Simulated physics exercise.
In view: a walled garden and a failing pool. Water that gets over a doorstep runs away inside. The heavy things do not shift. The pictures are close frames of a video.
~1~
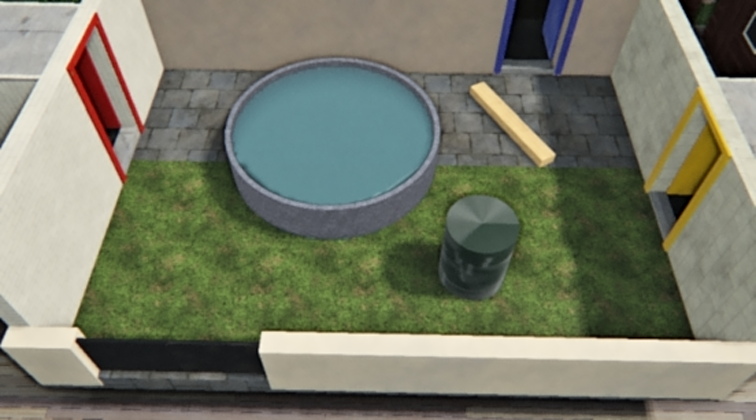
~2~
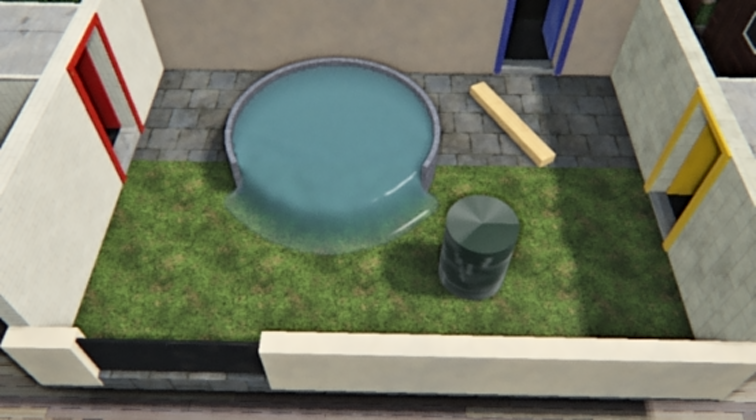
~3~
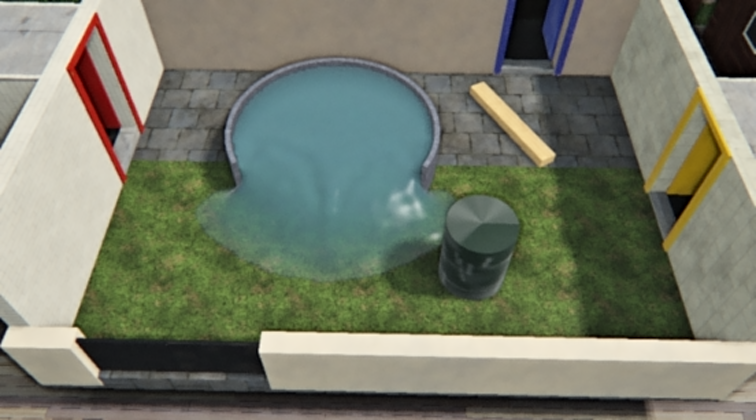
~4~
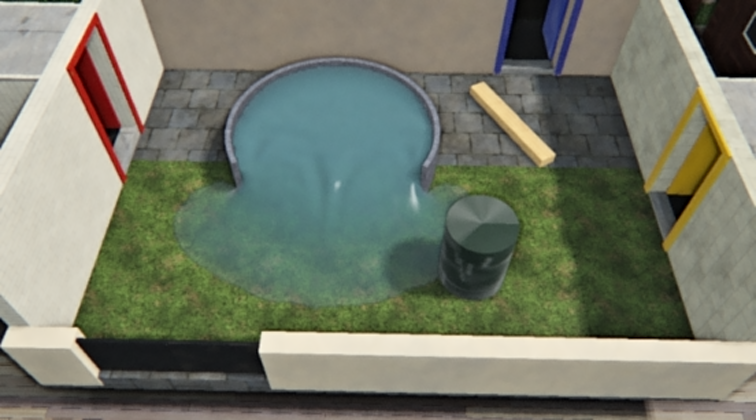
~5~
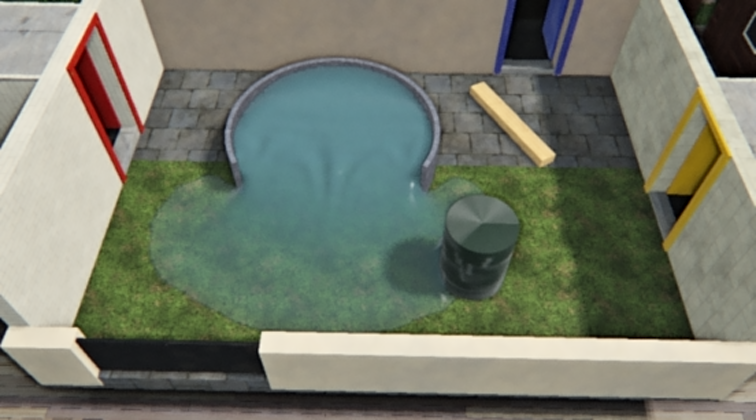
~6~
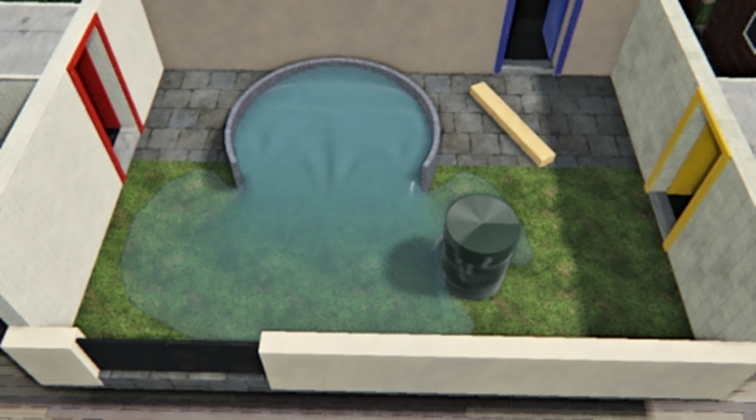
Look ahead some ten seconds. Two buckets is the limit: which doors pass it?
The red door holds within the limit; the yellow door floods; the blue door holds within the limit.
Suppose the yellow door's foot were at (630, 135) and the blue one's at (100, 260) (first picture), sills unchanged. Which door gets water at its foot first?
The one in blue.
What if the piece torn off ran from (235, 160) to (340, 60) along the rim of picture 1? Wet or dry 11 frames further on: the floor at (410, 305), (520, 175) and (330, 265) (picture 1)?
In turn: Dry, free of water, no water.
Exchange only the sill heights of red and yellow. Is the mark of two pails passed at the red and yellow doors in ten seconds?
One by one: The red one passes that mark, the yellow one takes less.
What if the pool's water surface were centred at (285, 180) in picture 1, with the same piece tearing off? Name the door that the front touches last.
I say the blue door.
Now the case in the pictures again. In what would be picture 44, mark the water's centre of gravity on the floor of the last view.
I would point to (332, 219).
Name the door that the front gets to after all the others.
I say the door marked blue.
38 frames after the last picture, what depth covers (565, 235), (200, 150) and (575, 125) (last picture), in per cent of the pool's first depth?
About 16, 18 and 6 per cent.
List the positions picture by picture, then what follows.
The round pool at (333, 130) is whole and still, in the first frame.
Water pours out at (328, 225) and has run to (430, 197), in the second frame.
Water pours out at (328, 227) and has run to (205, 207), in the third frame.
The front is at (182, 213), out from the gap at (328, 228), in the fourth frame.
Water pours out at (328, 229) and has run to (158, 223), in the fifth frame.
Water pours out at (328, 229) and has run to (527, 255), in the sixth frame.
A moment on, water covers 40 % of the floor; the red door not reached, the yellow door not reached, the blue door not reached.
Next, water covers 50 % of the floor; the red door not reached, the yellow door not reached, the blue door not reached.
Then, water covers 60 % of the floor; the red door wet at the sill, nothing in, the yellow door wet at the sill, nothing in, the blue door not reached.
Later, water covers 85 % of the floor; the red door wet at the sill, nothing in, the yellow door under two buckets in, the blue door not reached.
In the end, water covers 100 % of the floor; the red door wet at the sill, nothing in, the yellow door over two buckets in, the blue door wet at the sill, nothing in.
